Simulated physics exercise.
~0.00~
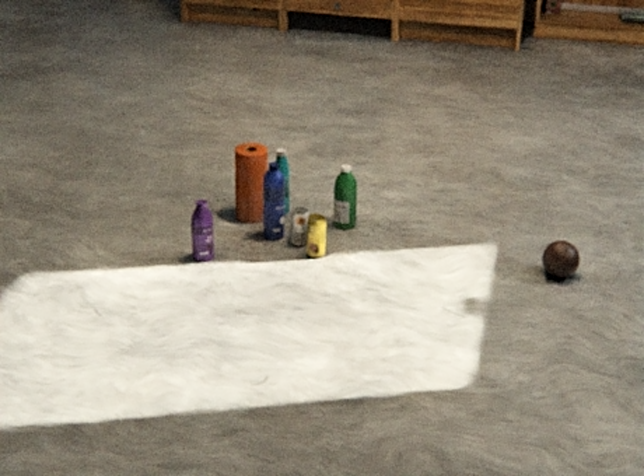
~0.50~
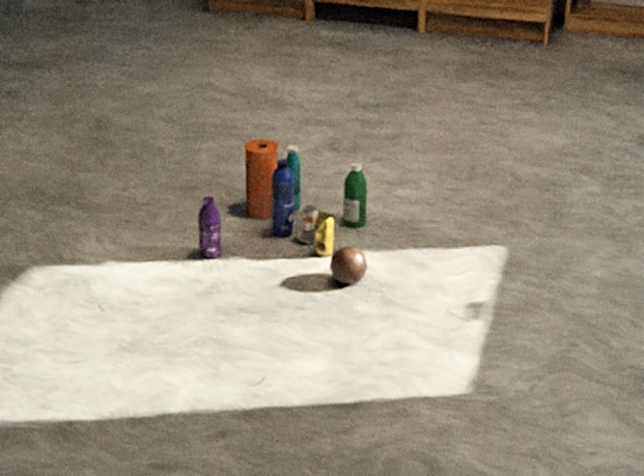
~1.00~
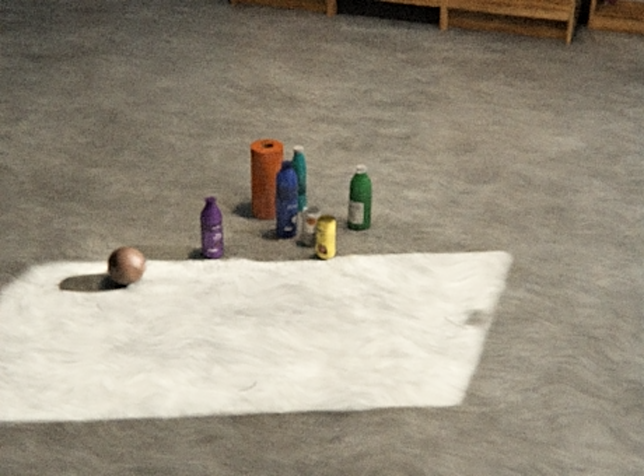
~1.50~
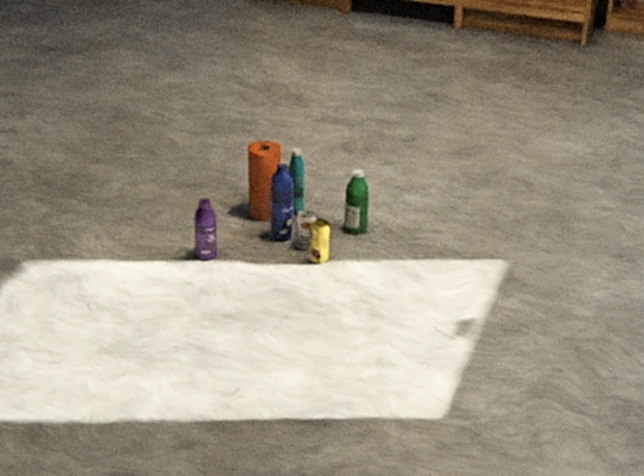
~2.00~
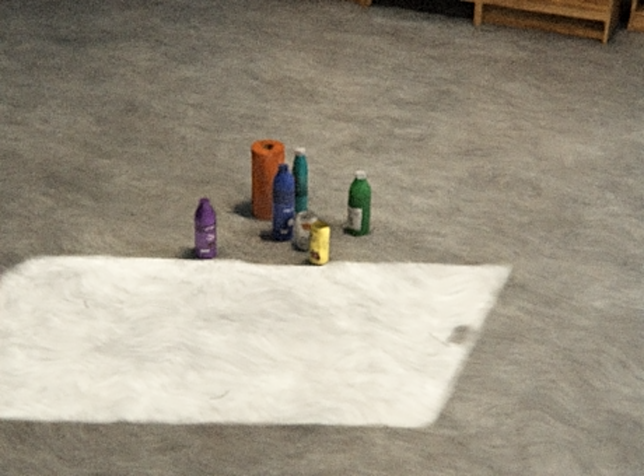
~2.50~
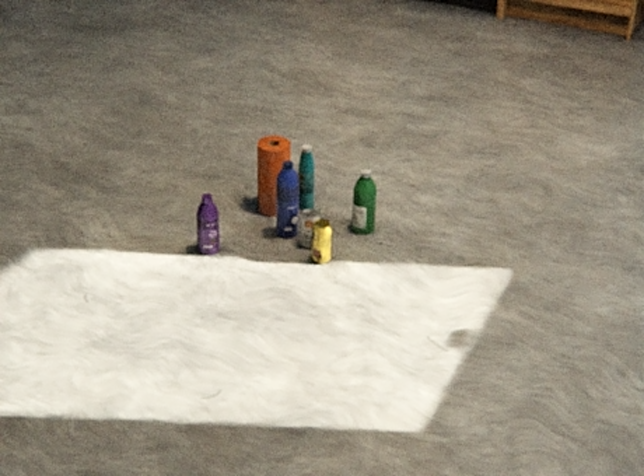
A tall orange roll stands at the back left of a small cluster on a grey floor, seen from slightly above, with wooden shelving along the far edge. Turquoise and blue bottles, a pale can and a yellow can stand close by, with a purple bottle to the left and a green one to the right, behind a bright white patch. A brown ball at the right rolls left, passing in front of the group along the patch's far edge. It continues past the purple bottle and out of view at the left. The view drifts slightly sideways, and every bottle, both cans and the roll remain upright.
